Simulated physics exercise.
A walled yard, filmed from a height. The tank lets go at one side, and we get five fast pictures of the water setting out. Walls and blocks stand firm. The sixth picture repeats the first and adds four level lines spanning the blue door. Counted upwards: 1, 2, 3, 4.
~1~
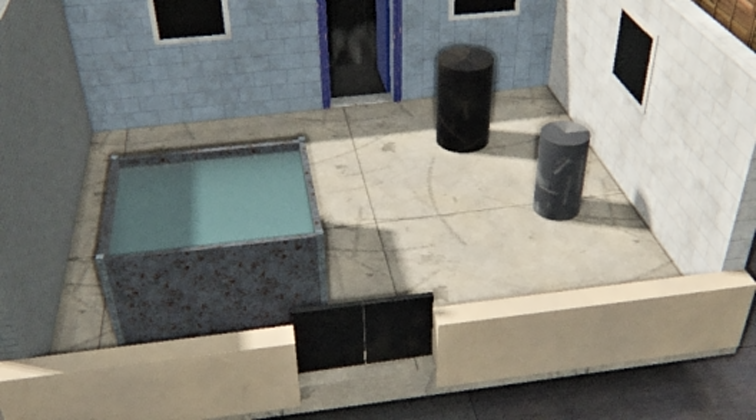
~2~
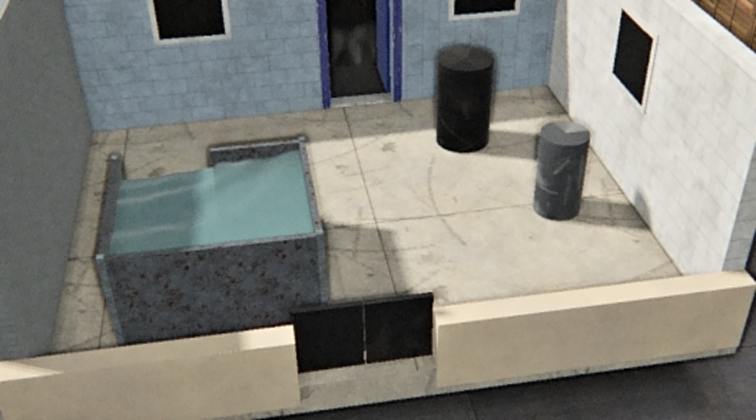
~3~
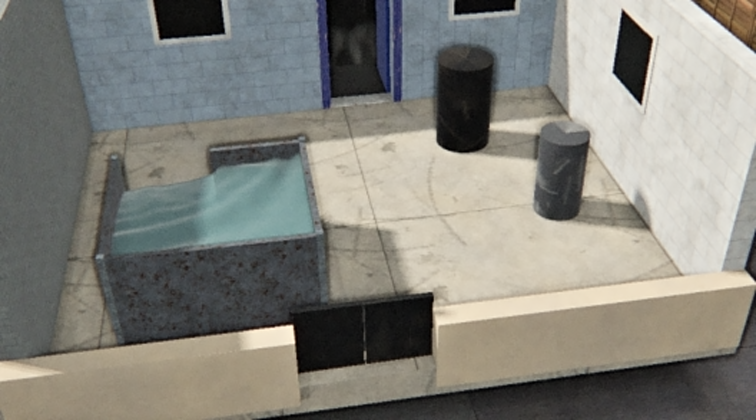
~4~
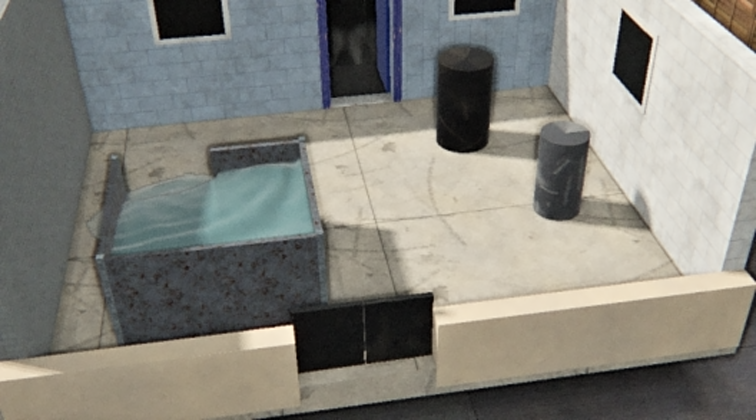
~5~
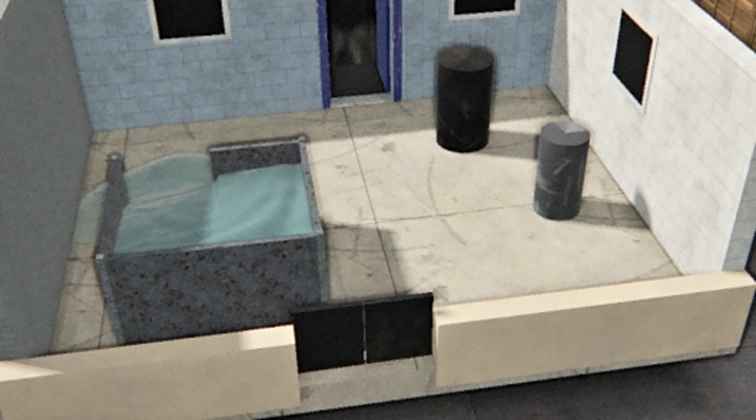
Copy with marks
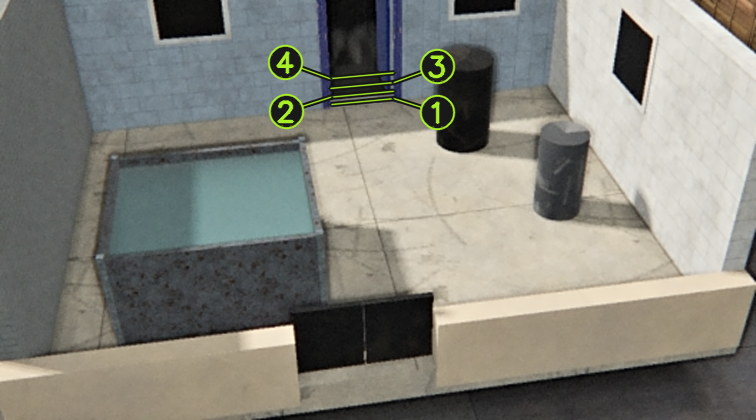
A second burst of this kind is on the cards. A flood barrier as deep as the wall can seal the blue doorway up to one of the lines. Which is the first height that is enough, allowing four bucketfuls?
2 is the one.
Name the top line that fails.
Here it is line 1.
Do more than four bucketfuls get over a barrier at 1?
Yes.
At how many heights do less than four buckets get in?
Three of them.
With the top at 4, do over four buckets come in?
No, not at all.
In lime, 1 at (362, 101); 2 at (362, 94); 3 at (362, 85); 4 at (362, 75); from the bottom up 1, 2, 3, 4.
Choosing 1, about 9 bucketfuls get in.
Choosing 2, nothing gets over.
Choosing 3, nothing gets over.
Choosing 4, nothing gets over.
